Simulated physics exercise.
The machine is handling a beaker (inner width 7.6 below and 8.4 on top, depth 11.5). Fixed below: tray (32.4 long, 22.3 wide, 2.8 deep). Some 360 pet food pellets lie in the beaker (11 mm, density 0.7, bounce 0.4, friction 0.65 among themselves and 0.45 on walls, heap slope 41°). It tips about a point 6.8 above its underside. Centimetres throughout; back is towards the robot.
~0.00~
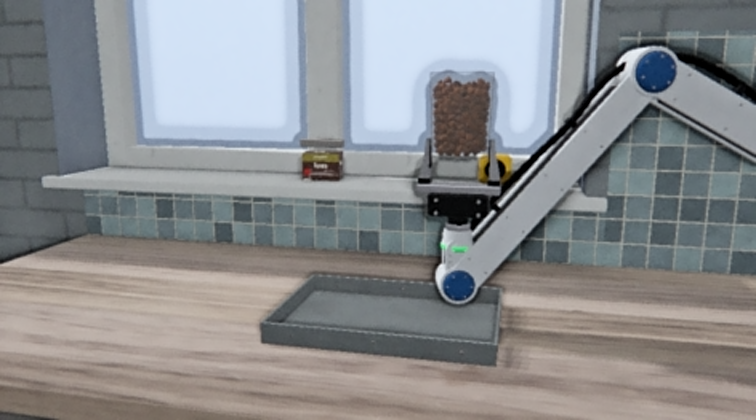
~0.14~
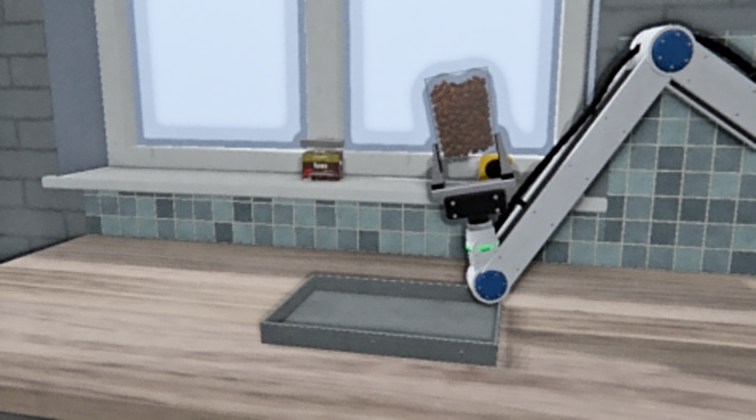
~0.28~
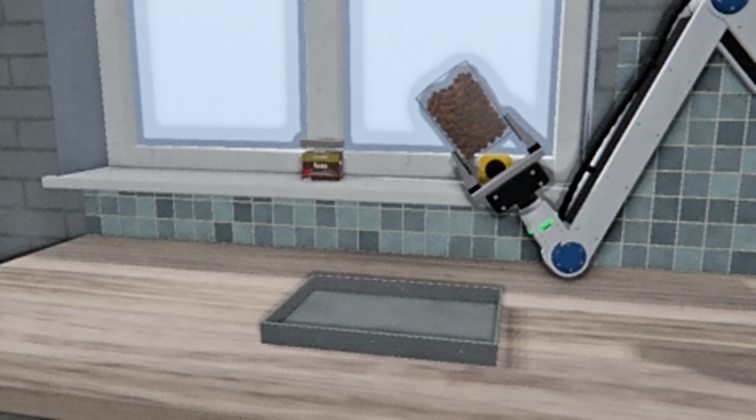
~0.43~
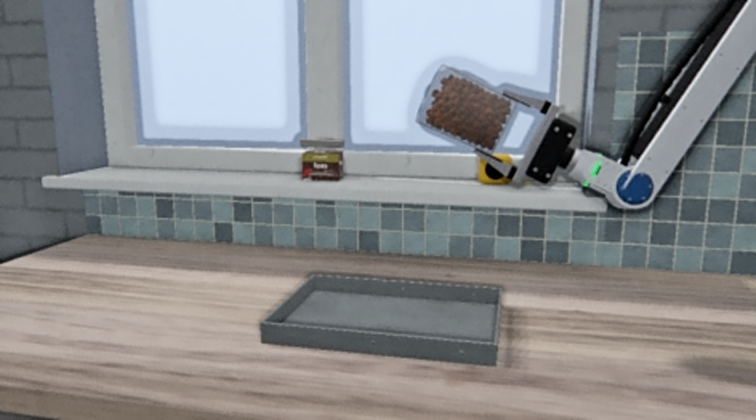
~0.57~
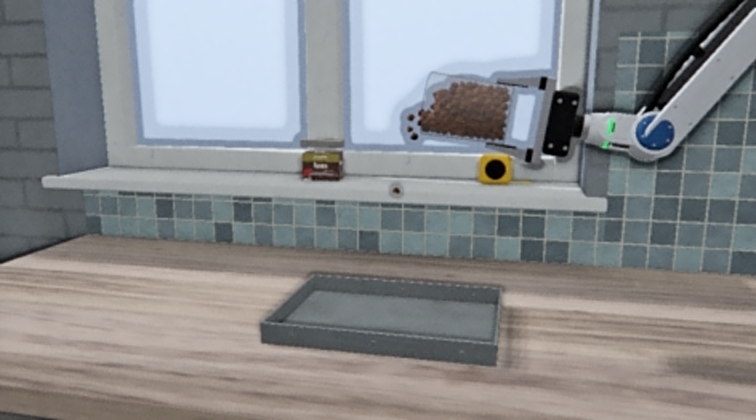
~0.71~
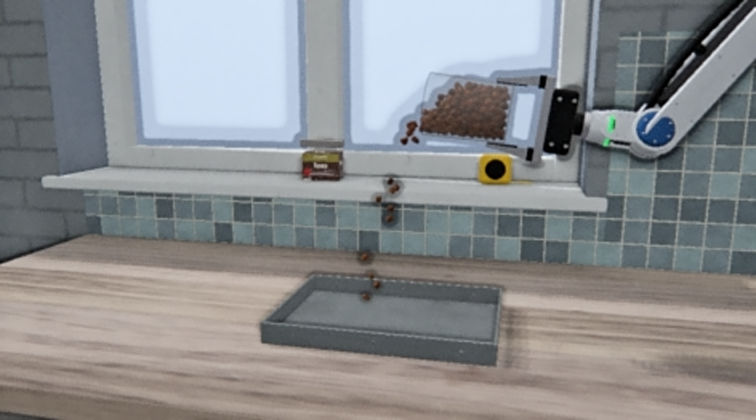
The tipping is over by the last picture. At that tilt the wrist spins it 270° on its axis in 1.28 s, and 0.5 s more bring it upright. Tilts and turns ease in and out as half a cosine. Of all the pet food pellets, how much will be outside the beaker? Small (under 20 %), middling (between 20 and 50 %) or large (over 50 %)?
Answer: Middling; between 20 and 50 % of the pet food pellets finish outside the beaker.
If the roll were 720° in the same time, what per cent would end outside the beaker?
It would be near 30 per cent.
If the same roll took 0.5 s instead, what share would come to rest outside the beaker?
Then about 15 per cent.
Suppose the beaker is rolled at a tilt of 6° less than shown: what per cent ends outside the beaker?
Some 15 per cent.
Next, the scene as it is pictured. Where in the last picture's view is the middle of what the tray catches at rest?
Near (364, 323).
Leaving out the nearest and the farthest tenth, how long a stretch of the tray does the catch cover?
About 16 cm.
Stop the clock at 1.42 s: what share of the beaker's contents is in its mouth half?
Roughly 45 per cent.
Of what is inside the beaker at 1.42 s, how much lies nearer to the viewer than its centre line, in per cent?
Some 60 per cent.
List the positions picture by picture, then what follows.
In the first frame, beaker middle at (461, 116), upright; upper third of the load around (461, 95), from x 435 to 485, top at y 80; 364 in the beaker.
In the second frame, beaker middle at (462, 116), tipped 11°; upper third of the load around (461, 95), from x 435 to 490, top at y 80.
In the third frame, beaker middle at (466, 115), tipped 37°; upper third of the load around (461, 97), from x 430 to 505, top at y 75.
In the fourth frame, beaker middle at (468, 112), tipped 66°; upper third of the load around (462, 97), from x 430 to 510, top at y 80.
In the fifth frame, beaker middle at (469, 110), tipped 82°; upper third of the load around (470, 98), from x 395 to 505, top at y 85; 362 in the beaker, 2 in flight or on a rim.
In the sixth frame, beaker middle at (469, 110), tipped 83°; upper third of the load around (475, 99), from x 365 to 505, top at y 85; 349 in the beaker, 3 in the tray, 12 in flight or on a rim.
After 1.42 s, tipped 83°, highest piece 36 above the table; 313 in the beaker, 34 in the tray, 17 in flight or on a rim.
After 2.13 s, tipped 67°, highest piece 35 above the table; 266 in the beaker, 90 in the tray, 8 in flight or on a rim.
After 2.69 s, upright, highest piece 37 above the table; 266 in the beaker, 98 in the tray.
After 3.39 s, upright, highest piece 37 above the table; 266 in the beaker, 98 in the tray.
At rest, 266 in the beaker, 98 in the tray. That is 27 % outside the beaker.
